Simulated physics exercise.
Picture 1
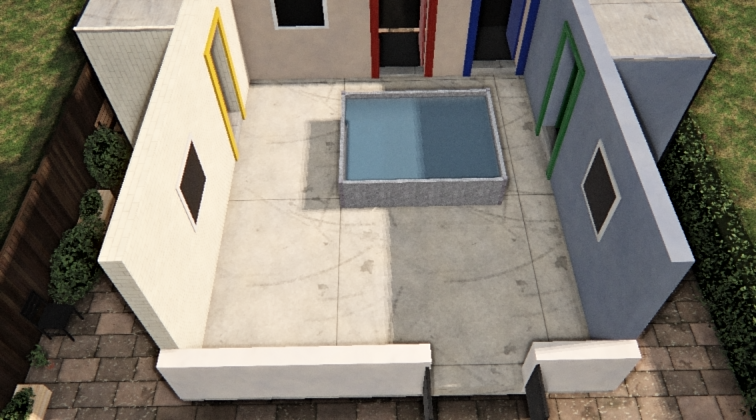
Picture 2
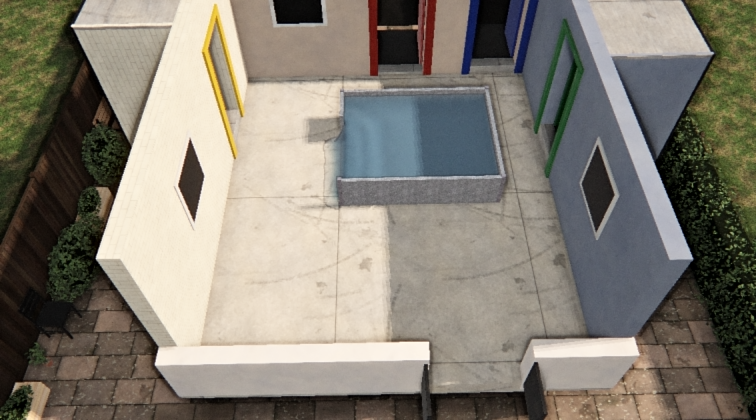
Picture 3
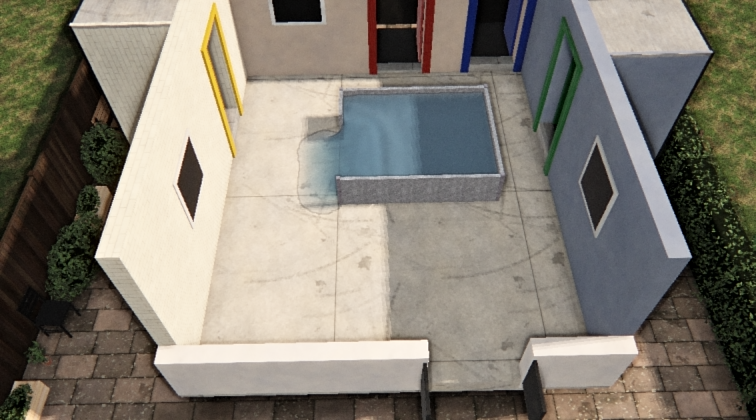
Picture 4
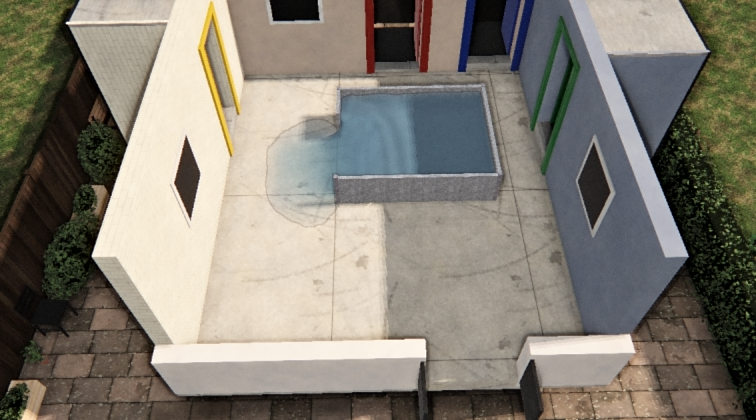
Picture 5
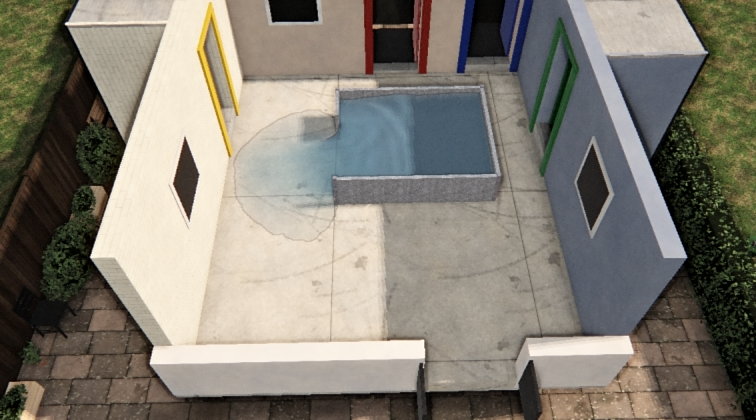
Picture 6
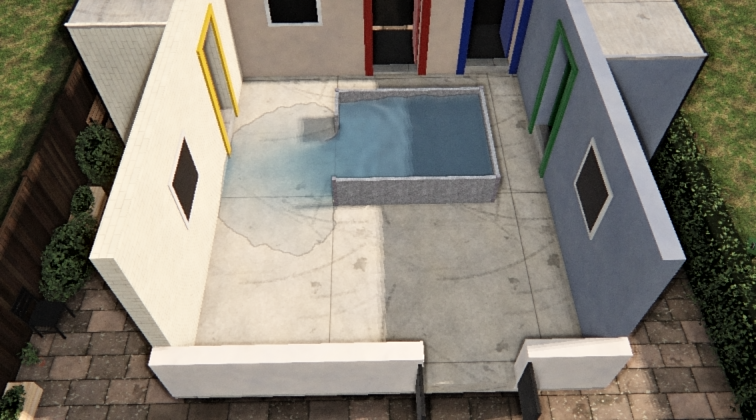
A raised rectangular tank of blue water stands toward the back of a walled concrete yard, seen from high above the near wall. Yellow-framed and green-framed openings face each other across the yard, with red and blue ones at the back and a gap in front. Water pours from the tank's left side and spreads over the pale floor in a widening, rounded sheet, while the view shifts very slightly.
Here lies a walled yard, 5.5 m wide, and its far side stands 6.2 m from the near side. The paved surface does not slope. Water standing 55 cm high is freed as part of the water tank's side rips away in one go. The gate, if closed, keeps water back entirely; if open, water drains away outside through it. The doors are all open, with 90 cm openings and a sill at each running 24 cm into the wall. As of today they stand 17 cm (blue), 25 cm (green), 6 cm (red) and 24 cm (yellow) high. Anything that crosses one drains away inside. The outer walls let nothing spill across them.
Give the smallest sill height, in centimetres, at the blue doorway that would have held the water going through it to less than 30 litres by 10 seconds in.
The smallest height is about 11 cm.
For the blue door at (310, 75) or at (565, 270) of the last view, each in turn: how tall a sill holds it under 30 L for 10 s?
About 9.5 cm for the first and 8.5 cm for the second.
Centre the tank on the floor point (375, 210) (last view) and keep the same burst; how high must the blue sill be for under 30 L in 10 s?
Then roughly 8.0 cm.
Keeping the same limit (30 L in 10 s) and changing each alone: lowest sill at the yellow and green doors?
About 21 cm at yellow and 11.5 cm at green.
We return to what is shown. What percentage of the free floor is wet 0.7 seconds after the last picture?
Approximately 20 % of it.
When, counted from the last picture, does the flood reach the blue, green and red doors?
Times: Blue 3.2 seconds, green 4.5 seconds, red 2.2 seconds.
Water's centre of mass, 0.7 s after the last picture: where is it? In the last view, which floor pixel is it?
The balance point sits at roughly (373, 161).
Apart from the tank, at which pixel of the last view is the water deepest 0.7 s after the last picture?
(225, 181).
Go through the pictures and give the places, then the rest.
Still water, 55 cm deep, in the water tank at (419, 137); the blue door at (500, 32) is dry, in the first picture.
Water pours out at (344, 163) and has run 0.3 m, to (329, 165); about 10 cm deep outside, 55 cm at the back, in the second picture.
The front is at (302, 190), 0.7 m from the gap at (343, 163); 1.1 m2 of floor is wet, 55 cm left at the back, in the third picture.
The gap is at (340, 162), the front 1.2 m out at (271, 161); the back of the water tank holds 55 cm, in the fourth picture.
The gap is at (339, 164), the front 1.8 m out at (239, 165); the back of the water tank holds 55 cm, in the fifth picture.
Water pours out at (338, 165) and has run 2.0 m, to (220, 212); about 6 cm deep outside, 55 cm at the back; the blue door at (494, 31), 3.9 m from the gap, is still 3.5 m from the nearest water, in the sixth picture.
Then, 0.7 s after the last picture water covers 20 % of the floor, deepest (36 cm) near (225, 181); it has not reached the blue door.
Then, 2.3 s after the last picture water covers 40 % of the floor, deepest (34 cm) near (191, 372); it has not reached the blue door.
Then, 9.3 s after the last picture water covers 95 % of the floor, deepest (19 cm) near (513, 74); 18 cm at the blue door, 2 litres in over its 17 cm sill.
At the blue door as built, the water peaked near 18 cm, 9.3 s after the last picture.
With a sill of 10 cm, 46 litres would have come in within the 10 s; with 13.5 cm, 12 litres. So under 30 litres takes about 11 cm.
